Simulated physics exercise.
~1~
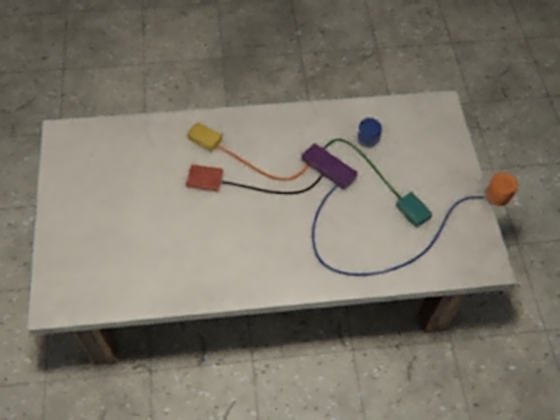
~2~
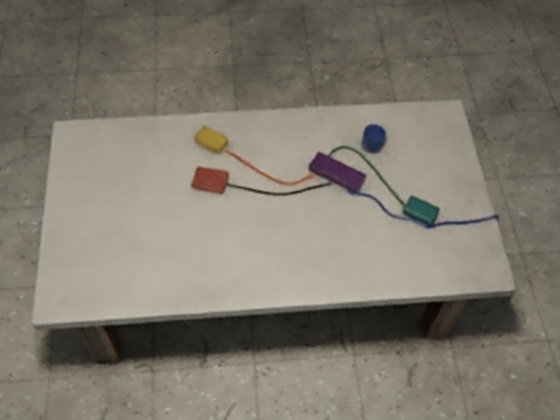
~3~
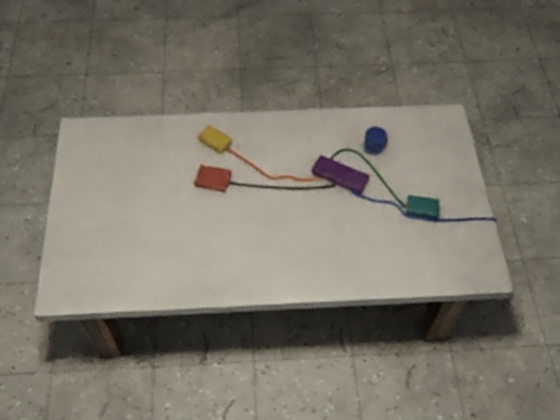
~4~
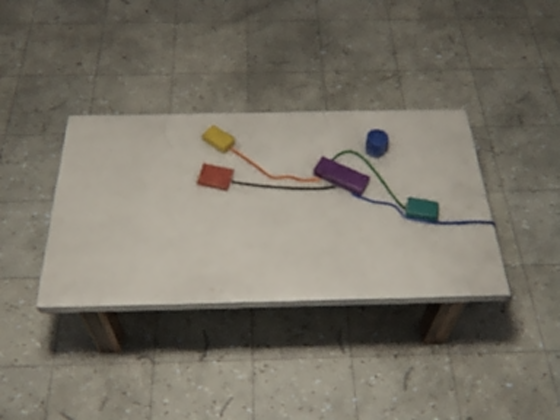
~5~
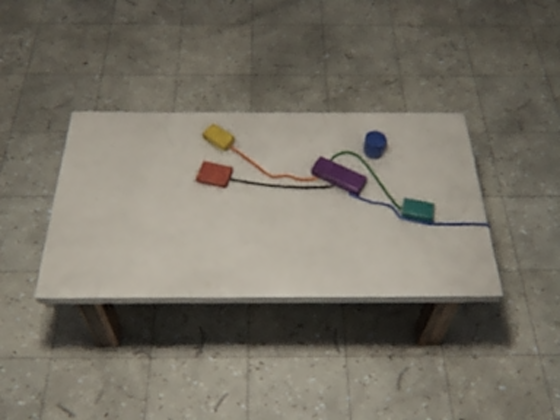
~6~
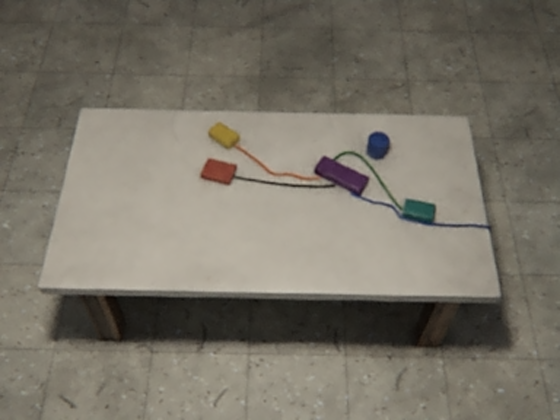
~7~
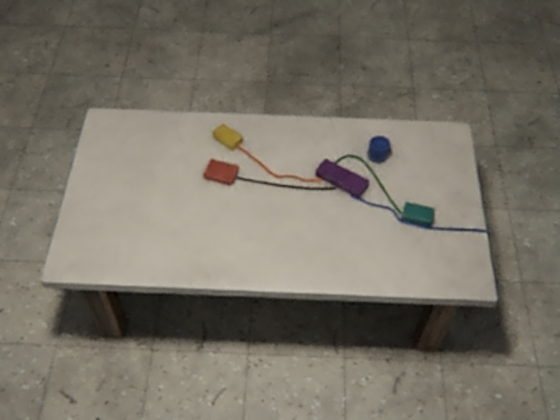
On a pale table, an orange speaker dropping off the right edge, its blue cable pulled nearly straight past the teal charger.
